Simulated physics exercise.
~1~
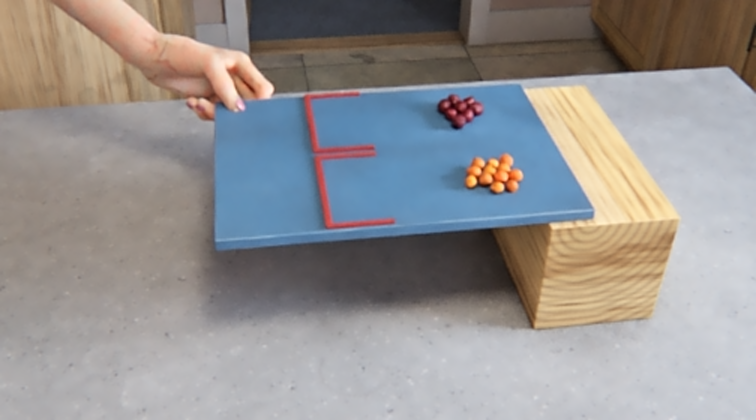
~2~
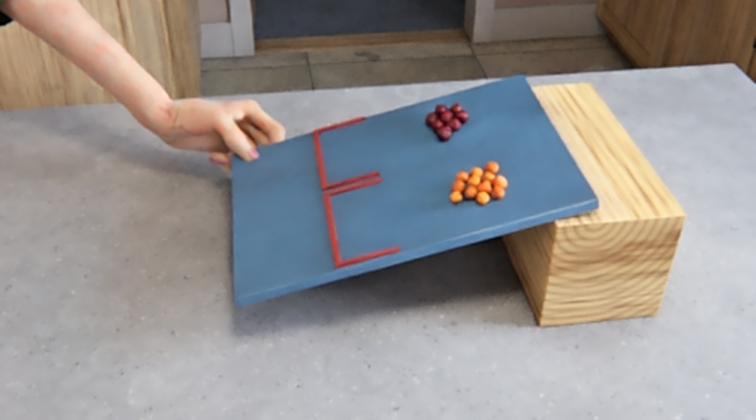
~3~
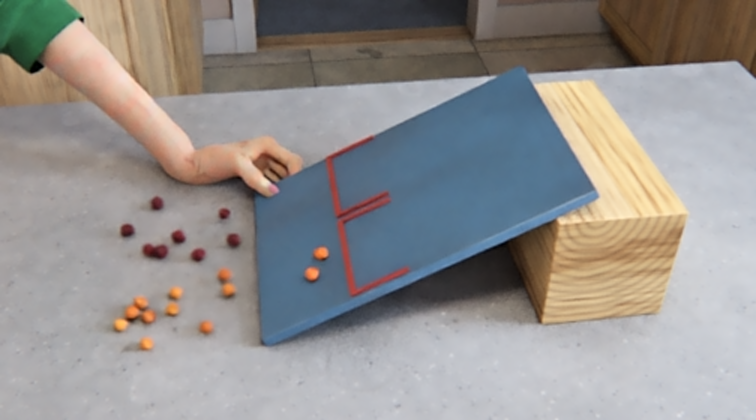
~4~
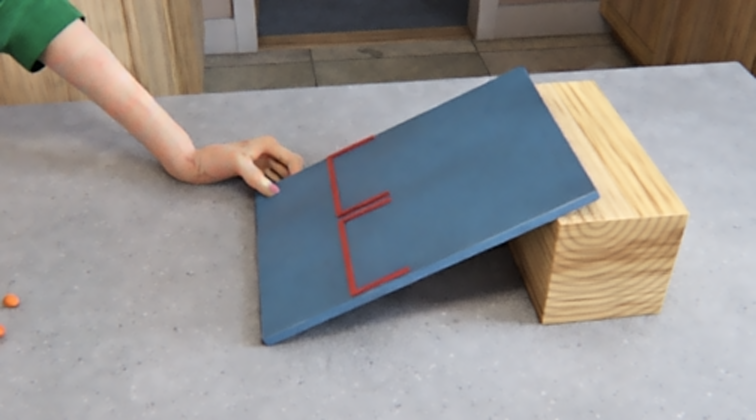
At first, a hand holds the left end of a blue board level above a grey counter, its right end resting on a wooden block, with a cluster of dark red balls behind a cluster of orange ones. The hand lowers its end, and both clusters start shifting down the slope toward two red bracket-shaped bars. As the end reaches the counter, the balls scatter past the bars and across the surface to the left, two orange ones still on the board. Finally, the board rests tilted and empty under the hand, with only two orange balls visible at the far left edge.
